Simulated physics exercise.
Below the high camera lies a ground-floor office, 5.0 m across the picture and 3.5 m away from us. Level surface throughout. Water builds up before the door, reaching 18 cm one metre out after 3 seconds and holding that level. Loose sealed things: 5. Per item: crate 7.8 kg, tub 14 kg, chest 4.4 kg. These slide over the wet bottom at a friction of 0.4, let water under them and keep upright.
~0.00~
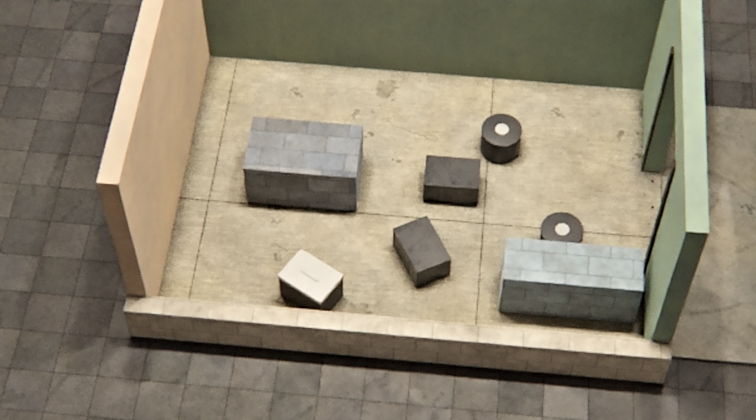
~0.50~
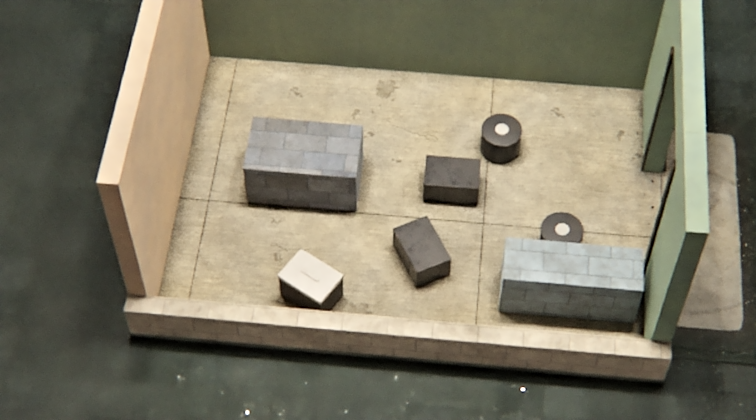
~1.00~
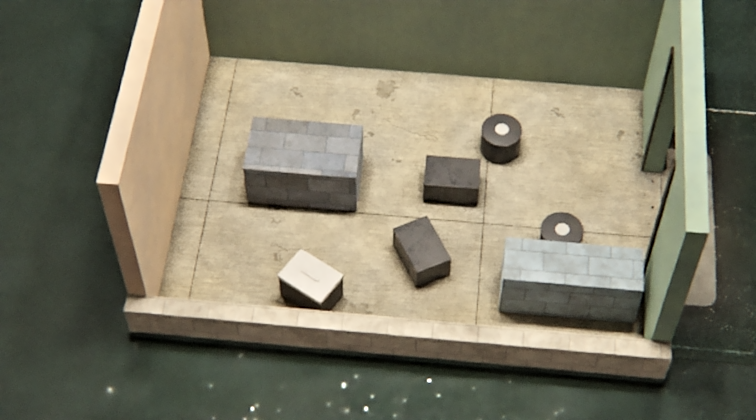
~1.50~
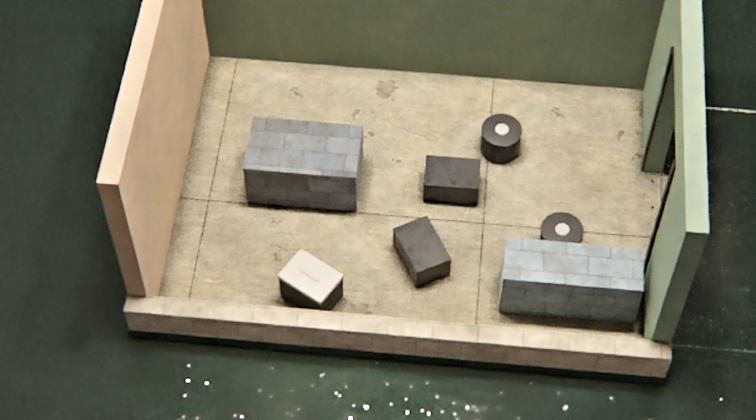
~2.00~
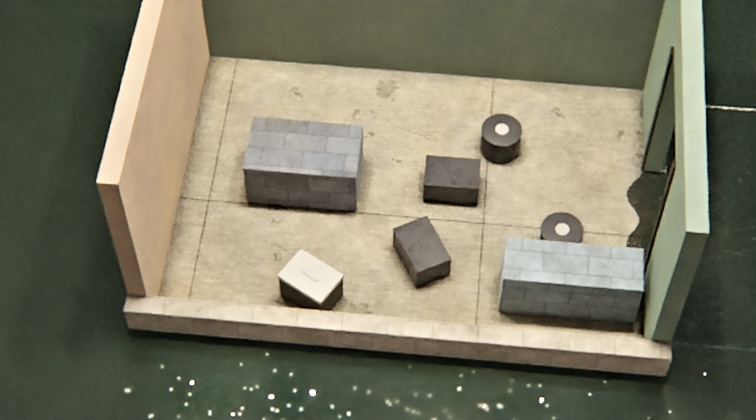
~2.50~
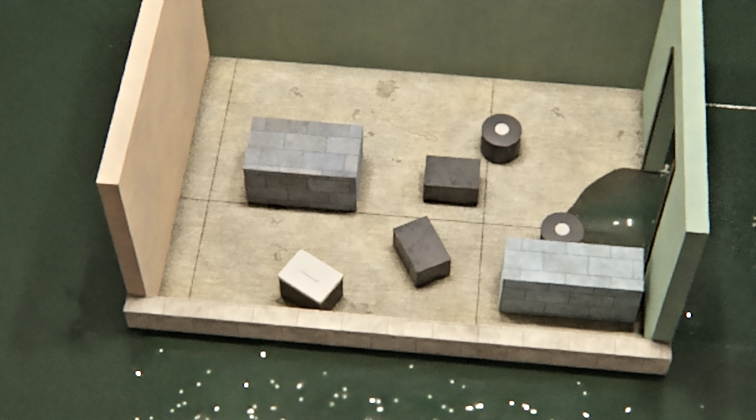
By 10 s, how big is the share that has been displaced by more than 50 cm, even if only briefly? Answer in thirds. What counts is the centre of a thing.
Two thirds or more.
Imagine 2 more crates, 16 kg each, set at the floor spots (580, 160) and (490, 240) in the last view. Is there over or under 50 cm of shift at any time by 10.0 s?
The first: Falls below it. The second: Exceeds it.
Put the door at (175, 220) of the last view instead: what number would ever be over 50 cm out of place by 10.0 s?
The count would be 3.
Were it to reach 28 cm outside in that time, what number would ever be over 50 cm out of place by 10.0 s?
Result: 5.
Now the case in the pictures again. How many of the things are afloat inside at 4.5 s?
Count: 0.
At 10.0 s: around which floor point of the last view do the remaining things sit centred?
They're centred close to (319, 202).
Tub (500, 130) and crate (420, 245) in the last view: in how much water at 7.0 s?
I'd estimate 5 cm for the first and 5 cm for the second.
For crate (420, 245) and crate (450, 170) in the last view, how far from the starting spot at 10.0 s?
In turn: 200 cm, 150 cm.
After 3.5 s 0 of 5 are over 50 cm from their spots; 0 afloat.
After 4.5 s 1 of 5 are over 50 cm from their spots; 0 afloat.
After 7.0 s 4 of 5 are over 50 cm from their spots; 2 afloat.
After 10.0 s 4 of 5 are over 50 cm from their spots, and 4 have been at some point; 3 afloat.
